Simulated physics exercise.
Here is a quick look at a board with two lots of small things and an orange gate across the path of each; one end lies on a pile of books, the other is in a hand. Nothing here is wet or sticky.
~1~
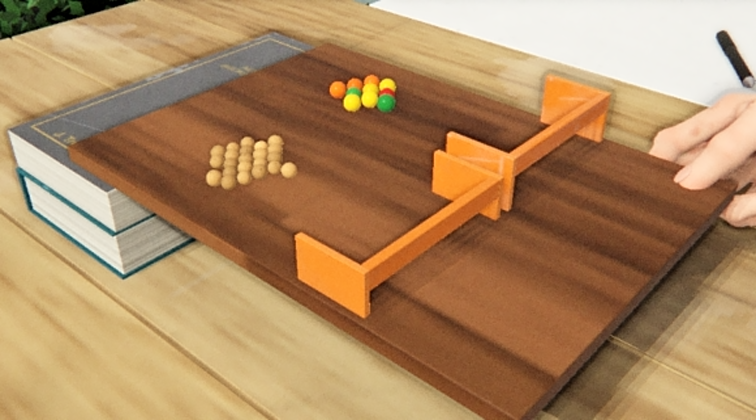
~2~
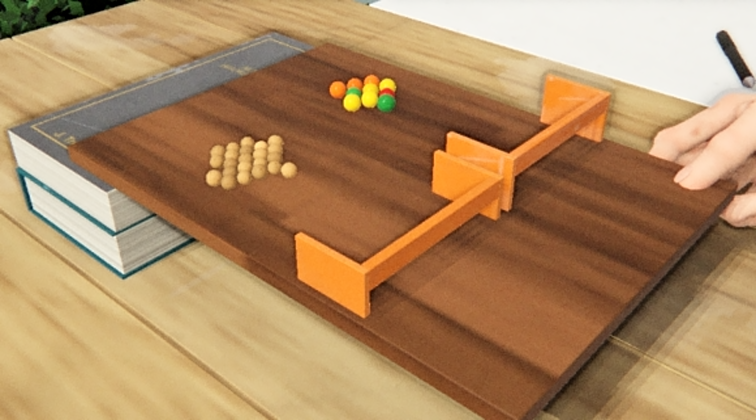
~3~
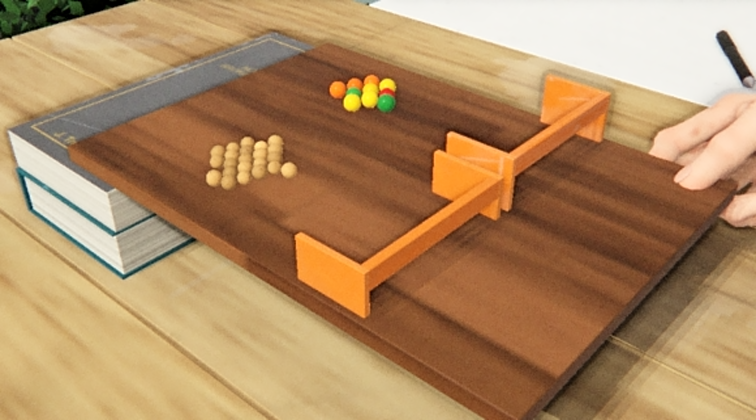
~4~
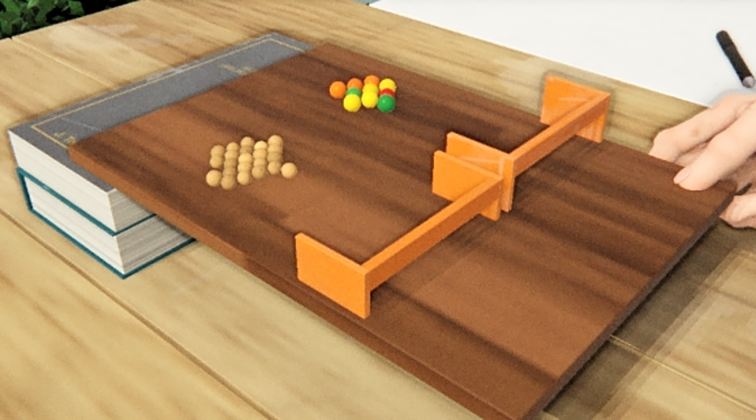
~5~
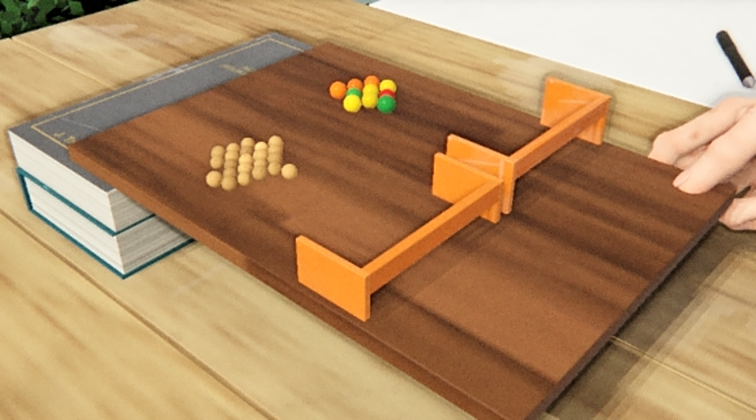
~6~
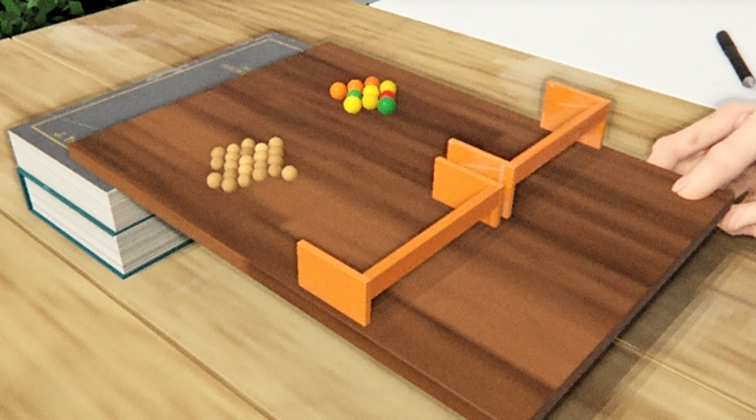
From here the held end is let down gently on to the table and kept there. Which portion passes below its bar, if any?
Result: The front portion travels onward. The back portion travels onward.
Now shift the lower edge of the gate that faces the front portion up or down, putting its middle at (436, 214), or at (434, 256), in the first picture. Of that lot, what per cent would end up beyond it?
First gate: Around 100 %; second gate: Around 0 %.
Then, 0.23 s on from there, board sloping at 6°; front portion where it was; back portion where it was.
Then, 0.52 s on from there, board sloping at 12°; front portion on its way down; back portion on its way down.
Then, 0.84 s on from there, board resting at 14°; front portion the whole lot past its gate; back portion the whole lot past its gate.
In the end, board resting at 14°; front portion the whole lot past its gate; back portion the whole lot past its gate.
